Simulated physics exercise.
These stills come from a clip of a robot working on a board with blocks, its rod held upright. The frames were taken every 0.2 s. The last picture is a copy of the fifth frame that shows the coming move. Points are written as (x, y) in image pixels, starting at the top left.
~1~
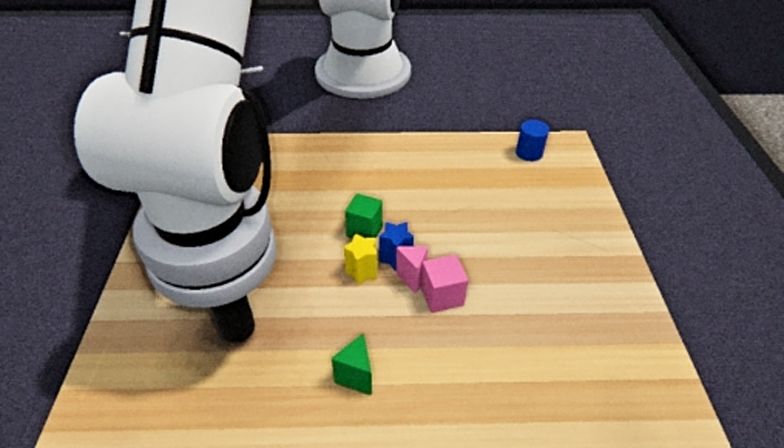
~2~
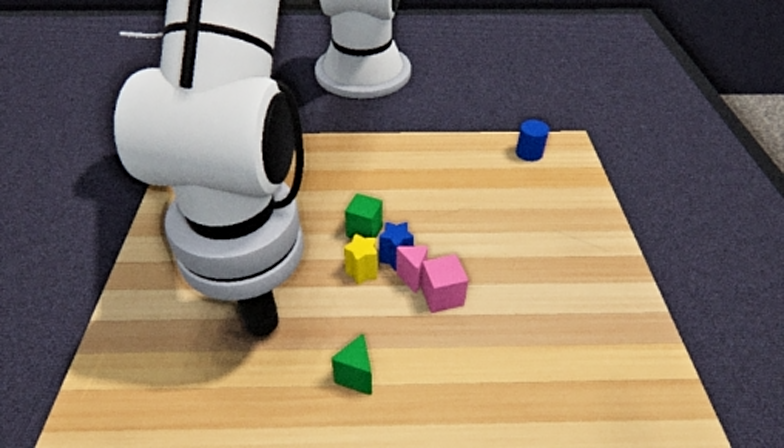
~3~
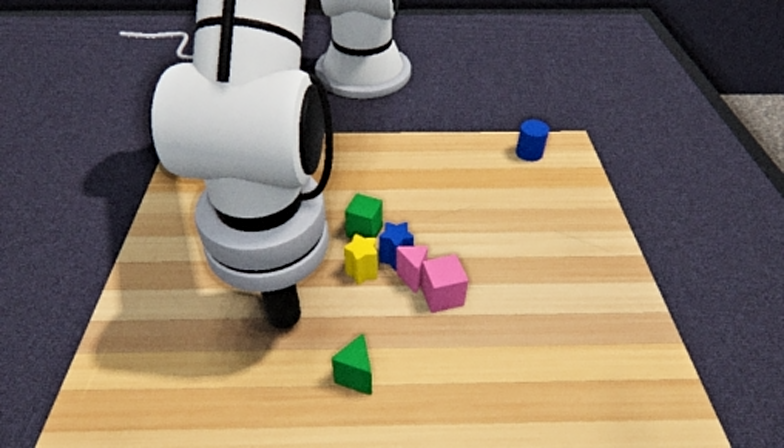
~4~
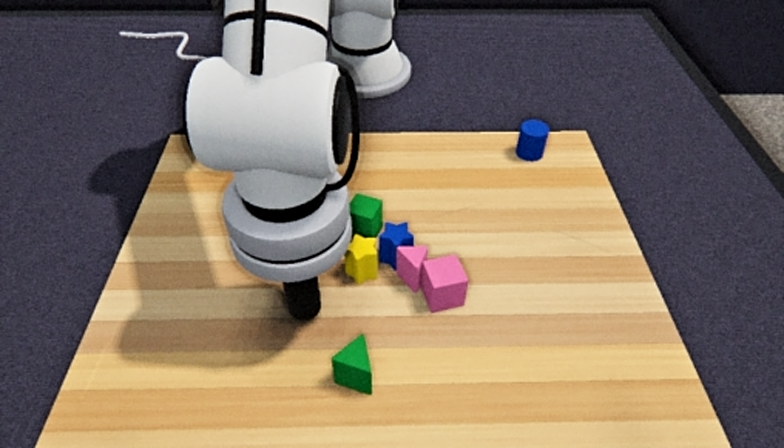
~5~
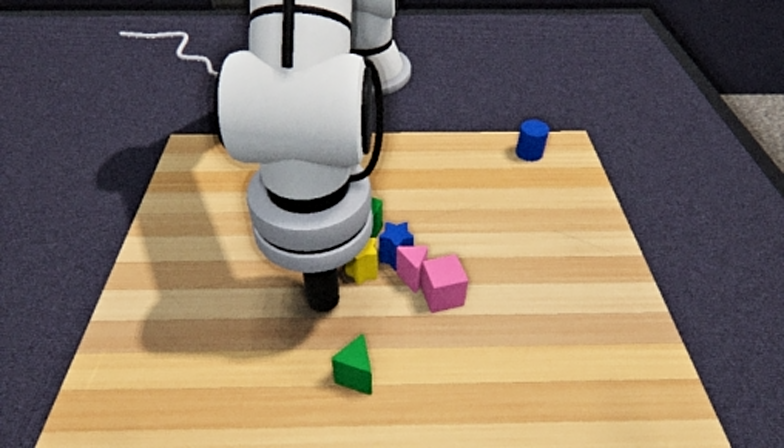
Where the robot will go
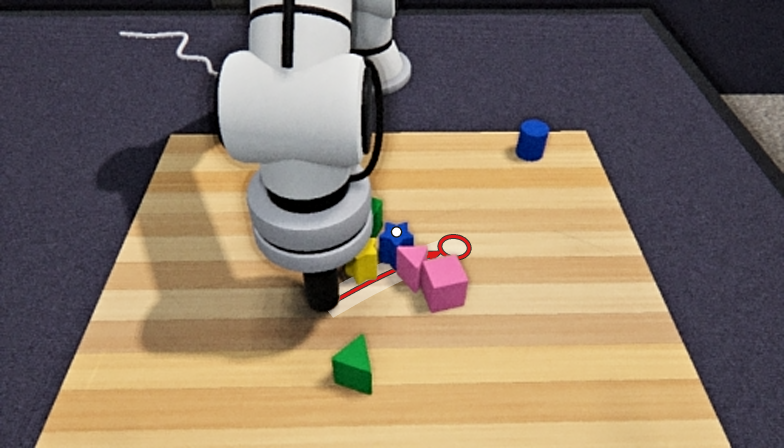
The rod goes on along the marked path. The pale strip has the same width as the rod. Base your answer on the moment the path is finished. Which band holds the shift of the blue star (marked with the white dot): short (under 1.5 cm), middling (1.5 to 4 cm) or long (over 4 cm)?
Net shift: 1.5 to 4 cm.
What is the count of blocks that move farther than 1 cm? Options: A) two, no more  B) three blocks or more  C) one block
Choice B: Three blocks or more.
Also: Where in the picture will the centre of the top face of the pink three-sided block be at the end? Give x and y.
Pixel (452, 244).
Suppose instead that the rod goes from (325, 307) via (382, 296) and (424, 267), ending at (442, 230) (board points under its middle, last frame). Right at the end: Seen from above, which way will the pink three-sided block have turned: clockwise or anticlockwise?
With the clock.
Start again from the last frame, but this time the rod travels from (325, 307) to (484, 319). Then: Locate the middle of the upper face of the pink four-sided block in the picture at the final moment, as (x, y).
Just about (467, 264).
Path on the board, from (325, 307) by way of (390, 272) to (455, 247); the dot is on the blue star.
The first path, step by step. One third of the way, rod (369, 275); yellow star (369, 235), turned 50° anticlockwise; blue star (399, 229), turned 25° clockwise.
Two thirds of the way, rod (413, 256); yellow star (374, 229), turned 90° anticlockwise; blue star (408, 217), turned 25° clockwise; pink three-sided block (435, 248), turned 70° clockwise.
At the end, rod (455, 240); yellow star (374, 229), turned 90° anticlockwise; blue star (413, 214); pink three-sided block (452, 244), turned 100° clockwise; pink four-sided block in place.
